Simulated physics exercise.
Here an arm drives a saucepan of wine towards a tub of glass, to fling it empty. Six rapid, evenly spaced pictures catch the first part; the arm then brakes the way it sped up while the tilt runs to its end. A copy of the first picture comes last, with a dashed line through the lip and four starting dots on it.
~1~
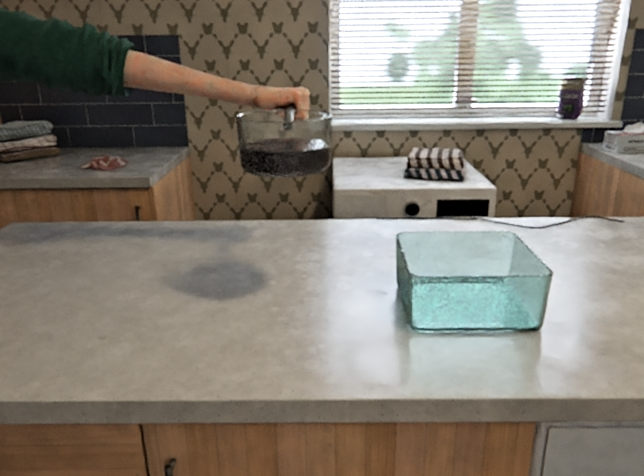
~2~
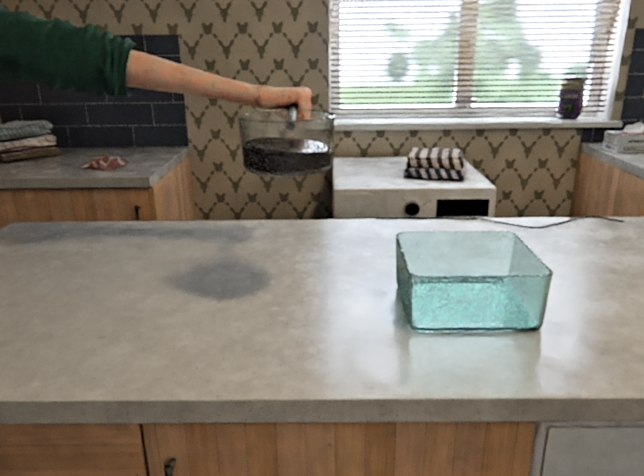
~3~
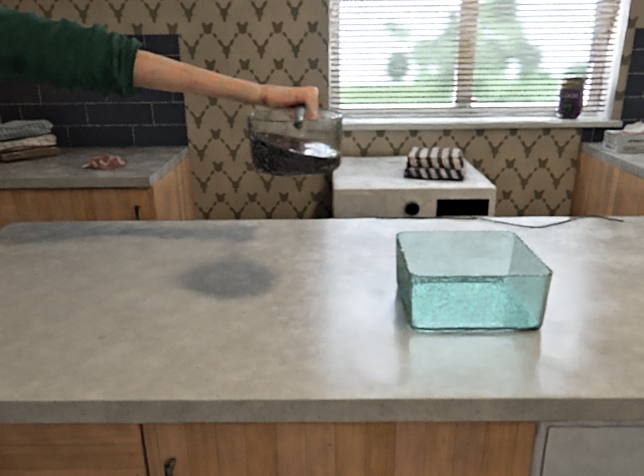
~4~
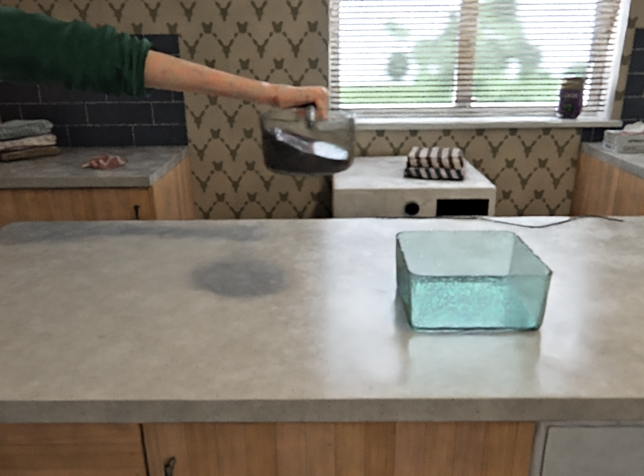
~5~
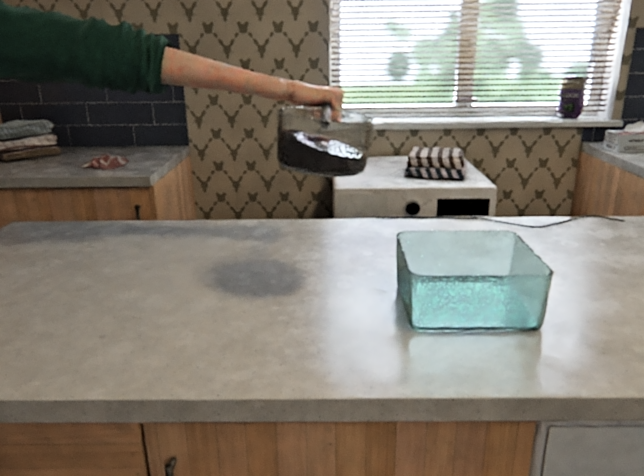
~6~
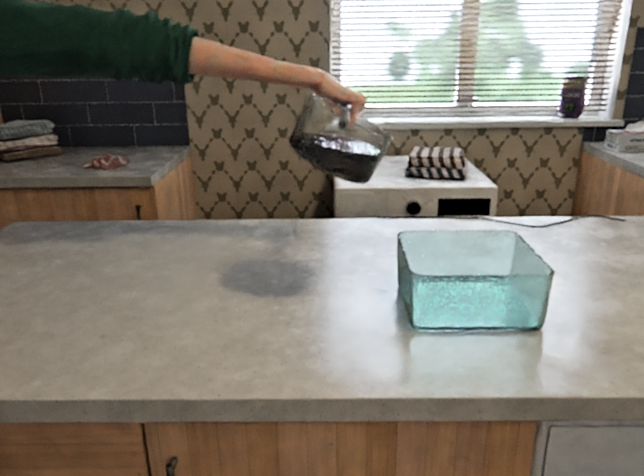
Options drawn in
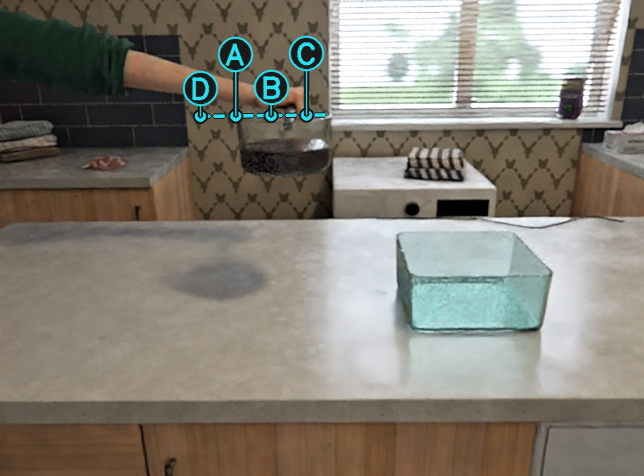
An arm carries a glass pan of dark liquid right above a counter and tilts it.
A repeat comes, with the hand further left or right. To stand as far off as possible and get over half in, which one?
It is C.
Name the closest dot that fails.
B it is.
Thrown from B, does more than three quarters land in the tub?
No, less.
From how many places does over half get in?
One.
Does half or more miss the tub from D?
Yes.
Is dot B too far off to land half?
Yes, that goes wrong.
On the marked copy, A at (235, 116); B at (271, 115); C at (306, 115); D at (200, 116).
Choosing A, about 0 % lands in the tub, 100 % falls short.
Choosing B, about 33 % lands in the tub, 61 % falls short and 7 % goes beside or beyond.
Choosing C, about 72 % lands in the tub, 11 % falls short and 18 % goes beside or beyond.
Choosing D, about 0 % lands in the tub, 100 % falls short.
